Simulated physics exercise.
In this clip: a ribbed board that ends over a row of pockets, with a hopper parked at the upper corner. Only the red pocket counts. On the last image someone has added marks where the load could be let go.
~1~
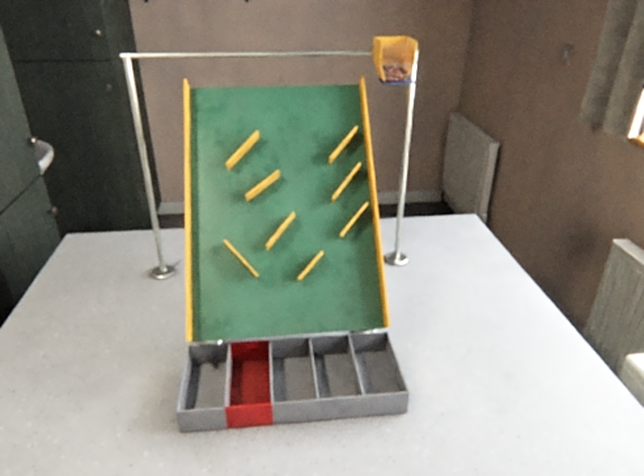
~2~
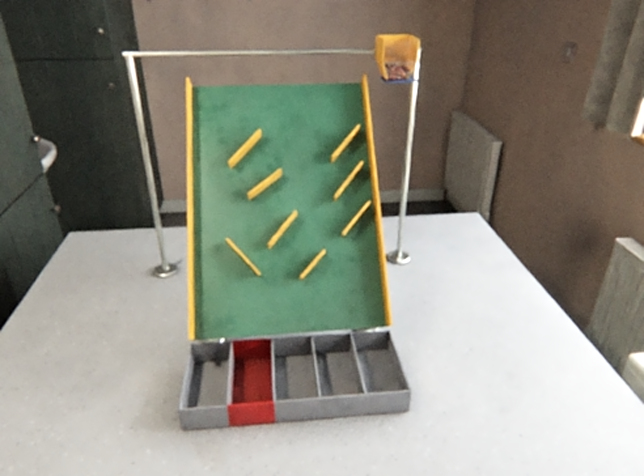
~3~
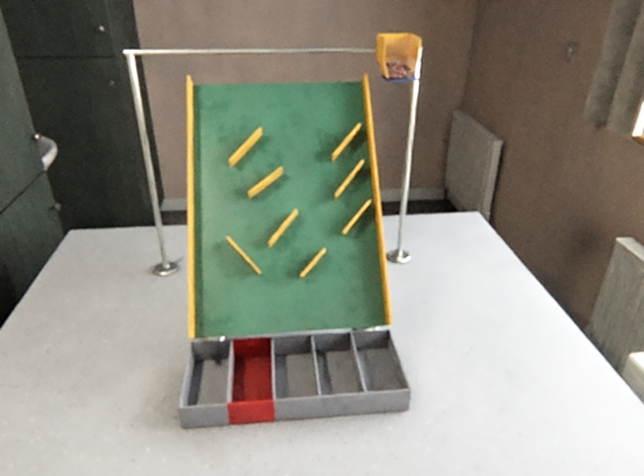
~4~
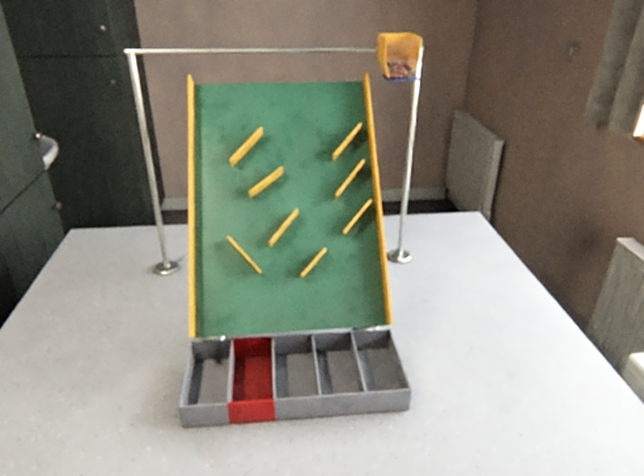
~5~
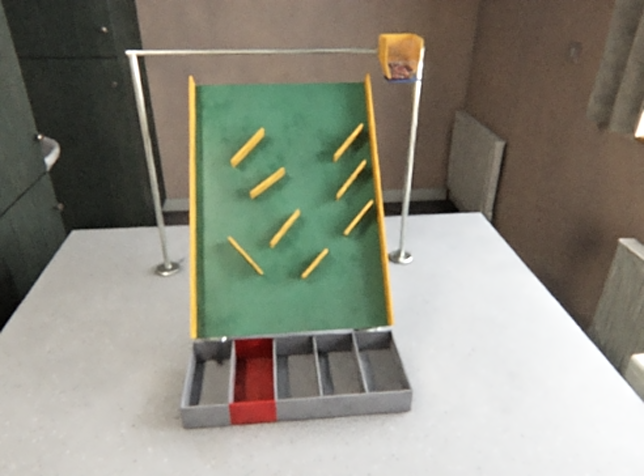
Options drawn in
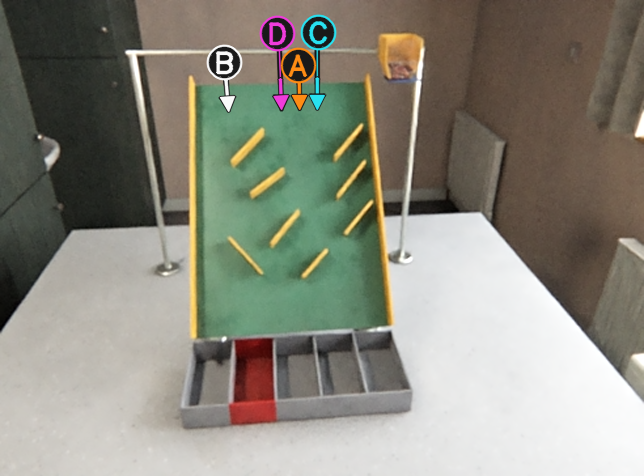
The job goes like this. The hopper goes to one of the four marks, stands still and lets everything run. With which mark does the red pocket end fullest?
Take C.
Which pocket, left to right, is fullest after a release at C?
The second from the left.
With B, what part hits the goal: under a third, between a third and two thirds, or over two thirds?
It is under a third.
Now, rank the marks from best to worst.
C, A, D, B.
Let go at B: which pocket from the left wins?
The first.
On the marked copy, mark A meets the board at (299, 104); mark B meets the board at (228, 106); mark C meets the board at (317, 104); mark D meets the board at (281, 104).
With A, close to a third in the red pocket, close to half in other pockets, a small share outside the box.
With B, only a few in the red pocket, the bulk in other pockets, close to a quarter outside the box.
With C, close to two thirds in the red pocket, close to a quarter in other pockets, a small share outside the box.
With D, a small share in the red pocket, the bulk in other pockets, a small share outside the box.
